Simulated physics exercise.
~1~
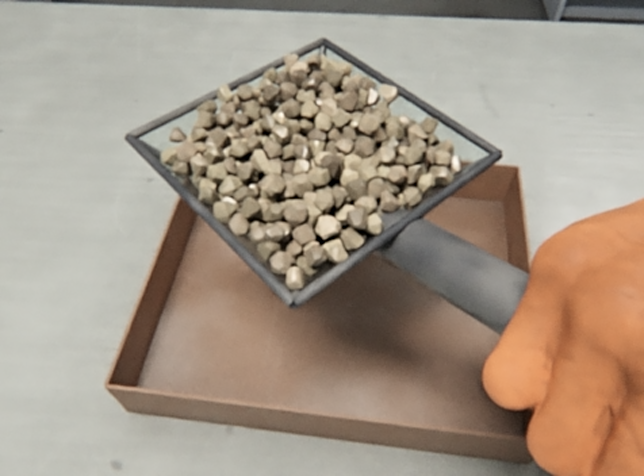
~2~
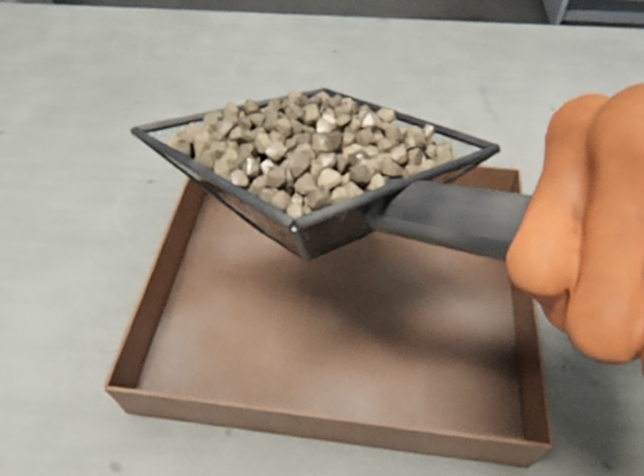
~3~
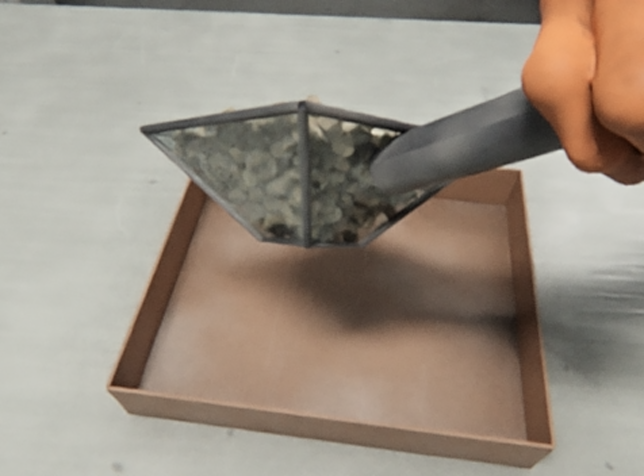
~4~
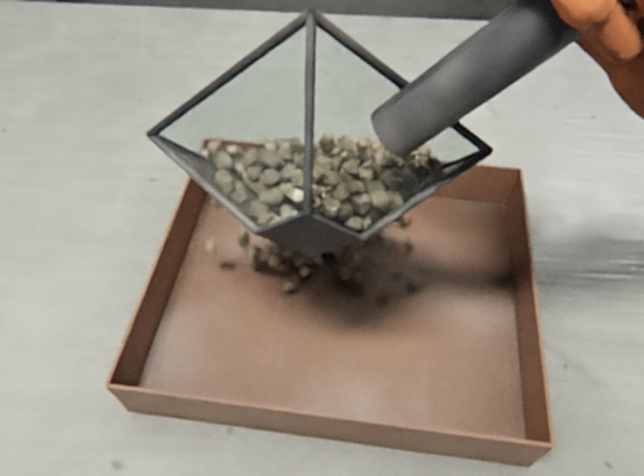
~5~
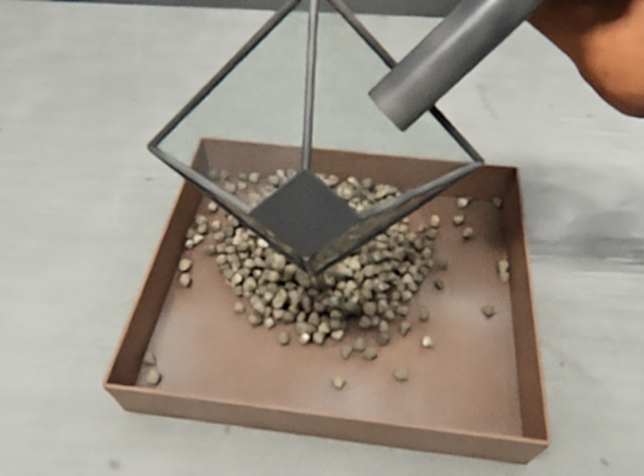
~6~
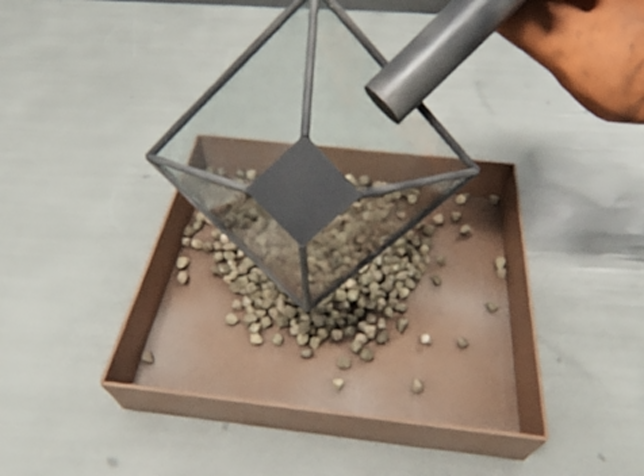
To begin with, an orange hand at the right holds a dark-framed, clear-sided scoop heaped with small greyish-brown stones above a shallow brown tray on a pale grey surface. The hand starts tipping the scoop away, and the heap sinks from view behind its near sides while the stones stay inside. As the handle rises and the tilt steepens, stones spill from the far side and drop into the tray. Soon the scoop is empty and the stones spread into a loose pile, a few scattered toward the edges. Finally, the scoop hangs overturned above the pile, still held by the hand.
